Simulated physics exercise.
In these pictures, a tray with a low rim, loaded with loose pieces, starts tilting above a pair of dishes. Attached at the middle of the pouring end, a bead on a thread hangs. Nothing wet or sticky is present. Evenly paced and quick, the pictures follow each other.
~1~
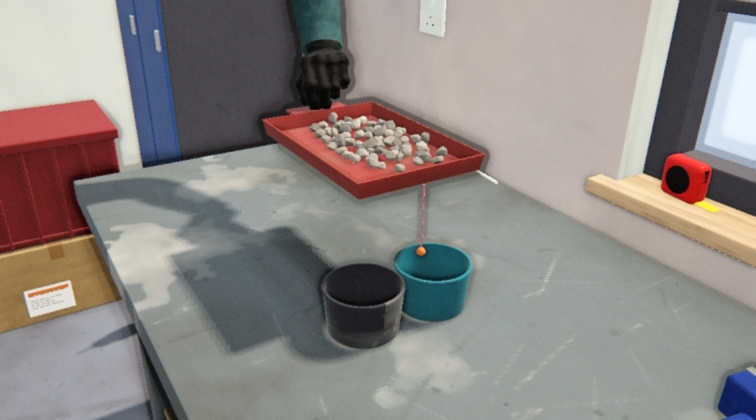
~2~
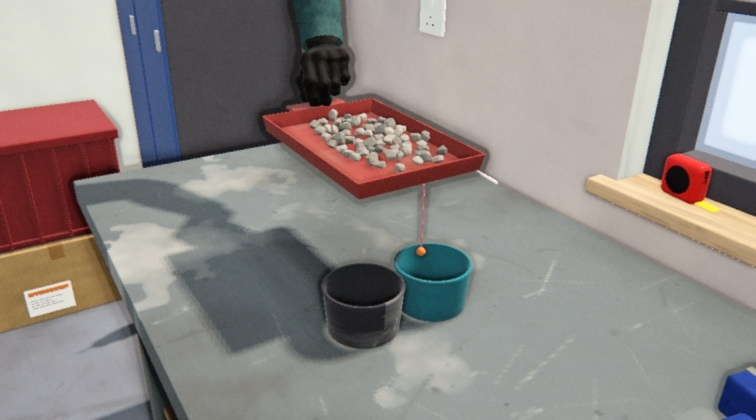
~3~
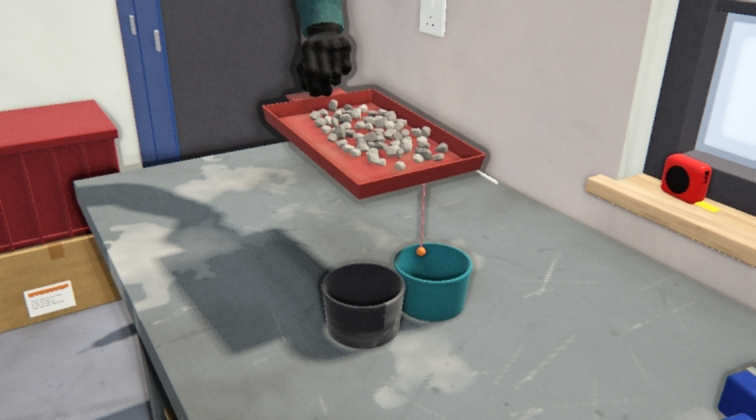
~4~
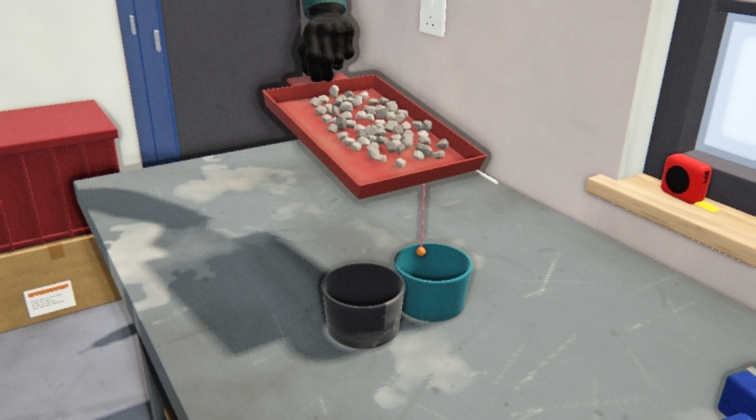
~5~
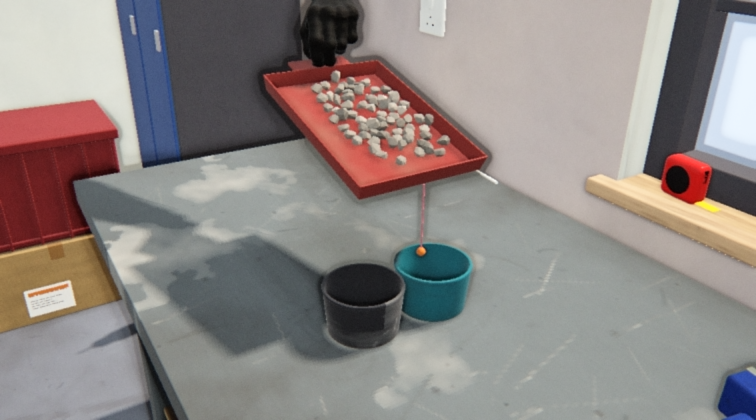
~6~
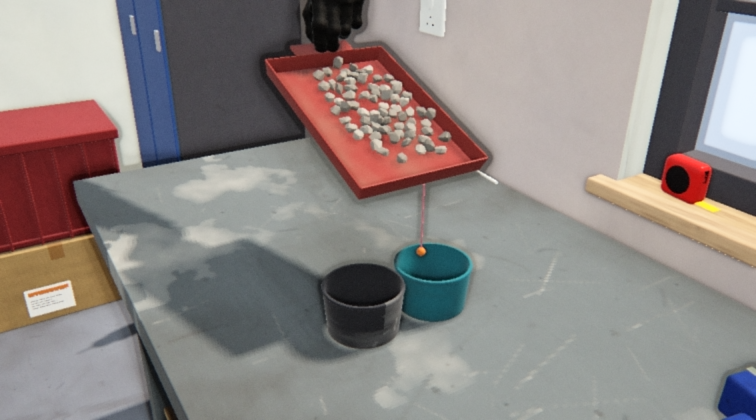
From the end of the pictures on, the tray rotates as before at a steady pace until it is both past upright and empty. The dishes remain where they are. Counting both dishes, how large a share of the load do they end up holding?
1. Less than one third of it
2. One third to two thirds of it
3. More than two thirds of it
1.
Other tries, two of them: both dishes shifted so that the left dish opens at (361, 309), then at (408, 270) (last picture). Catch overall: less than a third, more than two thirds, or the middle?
Try one: One to two thirds. Try two: Less than a third.
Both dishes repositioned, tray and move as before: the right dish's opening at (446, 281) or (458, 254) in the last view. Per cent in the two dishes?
Roughly 70 per cent, then roughly 20 per cent.
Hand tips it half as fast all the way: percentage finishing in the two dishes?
I'd put it near 20 per cent.
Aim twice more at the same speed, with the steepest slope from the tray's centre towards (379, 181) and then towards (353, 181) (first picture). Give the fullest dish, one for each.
For the first try I'd say the dish over on the left, and for the second, the dish over on the left.
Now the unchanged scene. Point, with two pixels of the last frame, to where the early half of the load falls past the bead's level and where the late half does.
At (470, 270) for the first part, then at (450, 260) for the others.
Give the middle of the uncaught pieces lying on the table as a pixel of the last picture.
Estimated middle: Around (485, 349).
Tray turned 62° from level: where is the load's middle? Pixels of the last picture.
The load is centred about (435, 165).
Shortly afterwards, tray tipped steeply; all but a few on the tray; a little in the air.
Next, tray tipped right over; near a third on the tray; only a few in the left dish; only a few in the right dish; near half outside both; a little in the air.
Some moments later, tray tipped past a quarter turn; a little in the left dish; a little in the right dish; the bulk outside both.
In the end, tray tipped past a quarter turn; a little in the left dish; a little in the right dish; the bulk outside both.
